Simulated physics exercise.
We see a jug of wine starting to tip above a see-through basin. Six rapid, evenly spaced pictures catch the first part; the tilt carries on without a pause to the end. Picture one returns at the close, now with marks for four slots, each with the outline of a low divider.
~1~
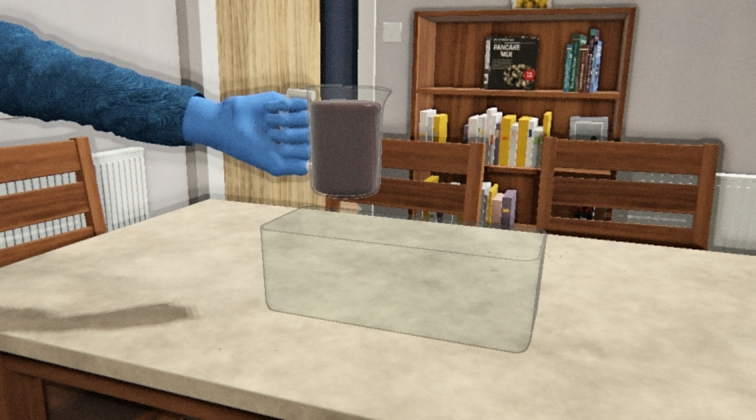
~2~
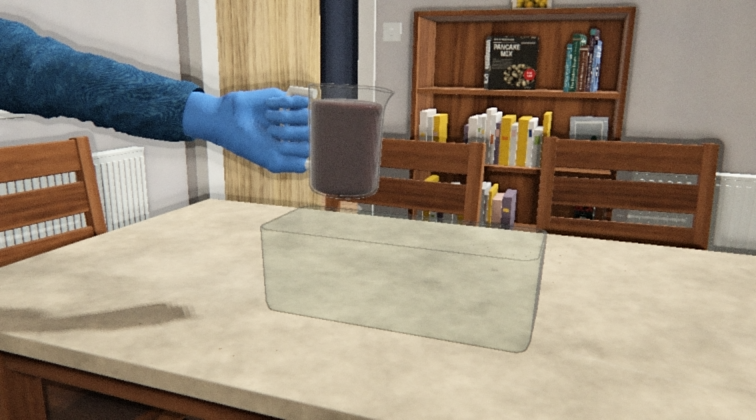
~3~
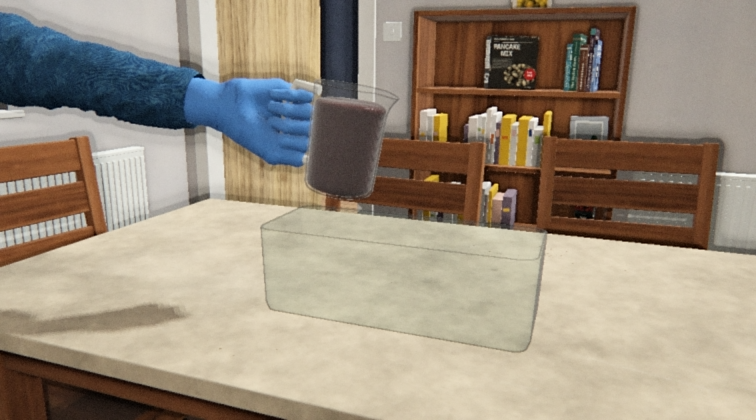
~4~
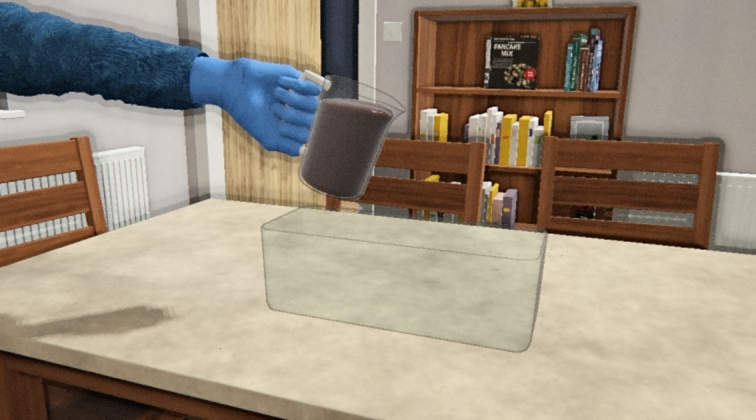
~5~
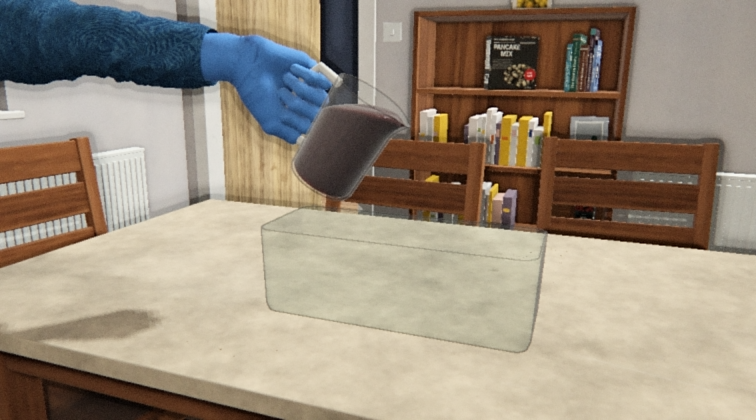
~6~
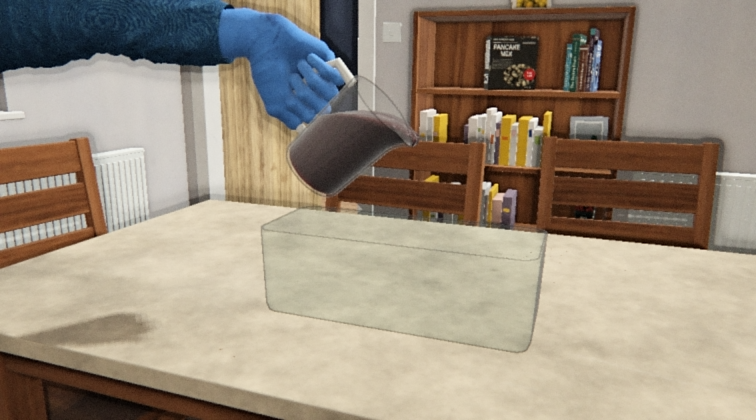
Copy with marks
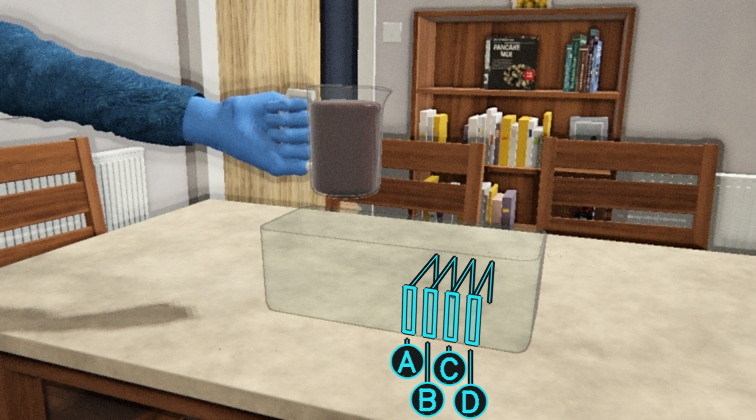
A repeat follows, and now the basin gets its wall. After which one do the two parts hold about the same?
Position B does it best.
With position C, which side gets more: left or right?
The left side.
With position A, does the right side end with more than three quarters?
Yes.
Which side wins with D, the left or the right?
More ends on the left.
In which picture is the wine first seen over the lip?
Picture 6.
On the marked copy, A at (407, 339); B at (427, 343); C at (448, 347); D at (470, 350).
With A, about 7 % ends left of the wall and 91 % right of it.
With B, about 50 % ends left of the wall and 49 % right of it.
With C, about 94 % ends left of the wall and 4 % right of it.
With D, about 94 % ends left of the wall and 3 % right of it.
